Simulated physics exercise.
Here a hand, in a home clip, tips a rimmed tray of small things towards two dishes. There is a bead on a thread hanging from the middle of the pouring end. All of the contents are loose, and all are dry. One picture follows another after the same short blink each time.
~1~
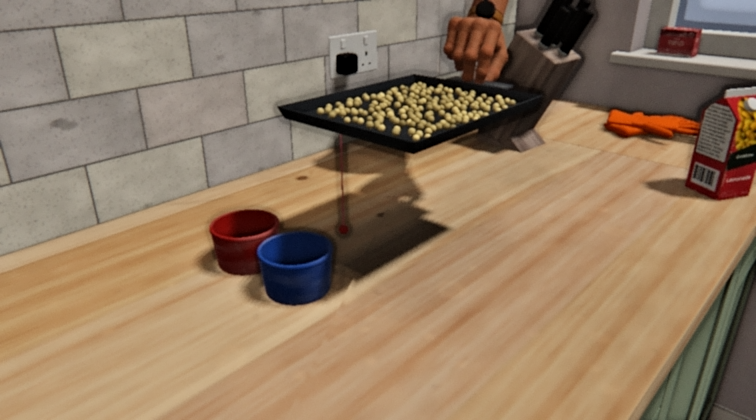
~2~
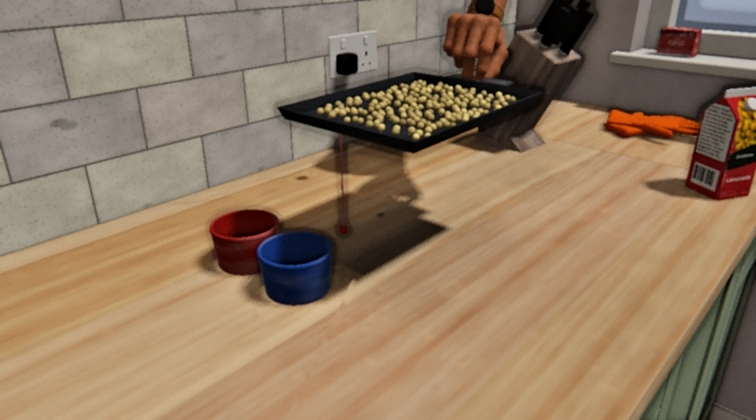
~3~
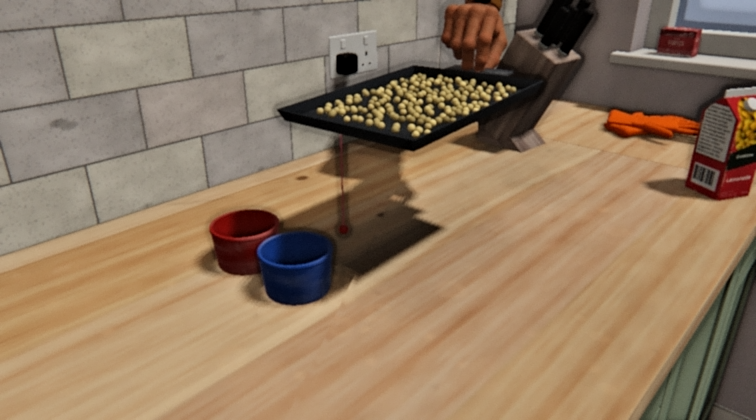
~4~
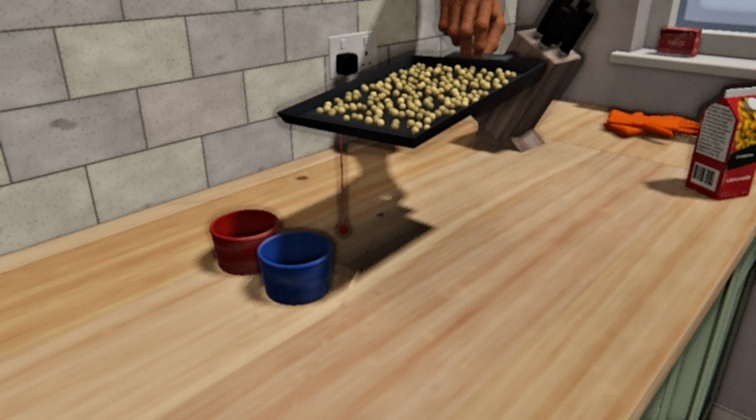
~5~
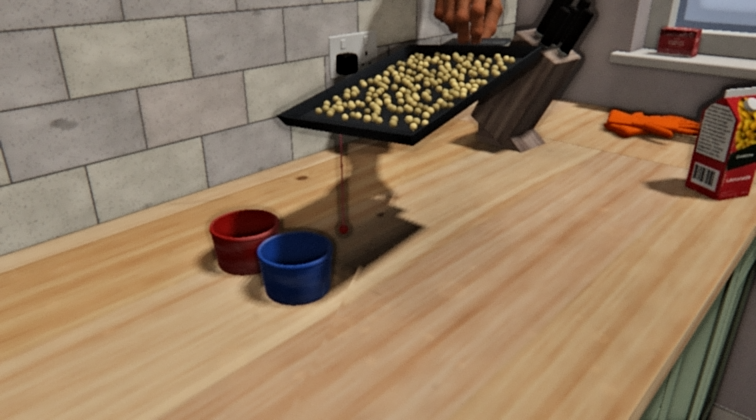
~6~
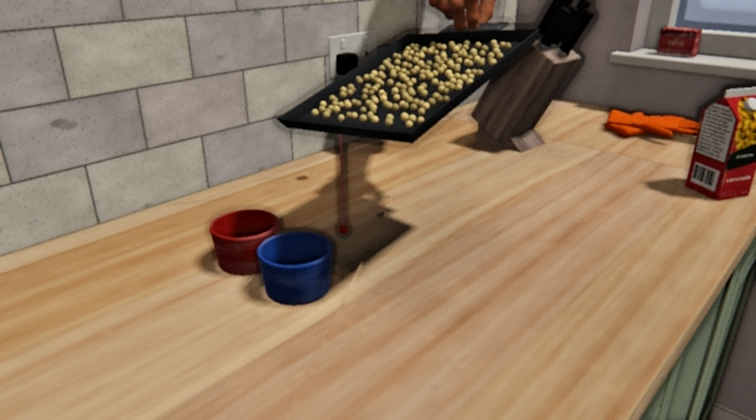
On a wooden kitchen counter, a hand holds a black rimmed tray of small pale beans above and behind a red dish and a blue dish, then gradually raises the far end, steepening the tray's slant towards the left.
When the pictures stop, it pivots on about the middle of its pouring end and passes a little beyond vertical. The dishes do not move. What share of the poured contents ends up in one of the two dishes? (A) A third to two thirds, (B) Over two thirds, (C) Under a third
Answer: A.
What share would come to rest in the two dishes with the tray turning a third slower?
Roughly 50 percent.
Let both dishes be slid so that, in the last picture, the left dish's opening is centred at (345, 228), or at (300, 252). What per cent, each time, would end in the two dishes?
Roughly 0% first, roughly 20% second.
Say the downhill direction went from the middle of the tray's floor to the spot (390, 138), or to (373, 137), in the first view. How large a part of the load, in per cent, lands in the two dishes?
You'd see roughly 0 per cent the first time and 10 per cent the second.
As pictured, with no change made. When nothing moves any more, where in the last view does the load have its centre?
Around (278, 265), give or take.
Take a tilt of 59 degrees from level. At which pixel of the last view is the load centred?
The middle of the pieces shows up near (302, 130).
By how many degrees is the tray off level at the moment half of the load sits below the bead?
It's turned some 85 degrees by then.
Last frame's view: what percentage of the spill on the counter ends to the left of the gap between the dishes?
Around 30 percent of the pieces.
Soon, tray tipped steeply; about two thirds on the tray; a stray few in the right dish; a stray few in the left dish; a stray few outside both; about a quarter in the air.
A while on, tray tipped right over; a stray few on the tray; about a quarter in the right dish; about a quarter in the left dish; about a third outside both; about a quarter in the air.
Towards the end, tray tipped past a quarter turn; about a quarter in the right dish; about a quarter in the left dish; about half outside both.
Finally, tray tipped past a quarter turn; about a quarter in the right dish; about a quarter in the left dish; about half outside both.
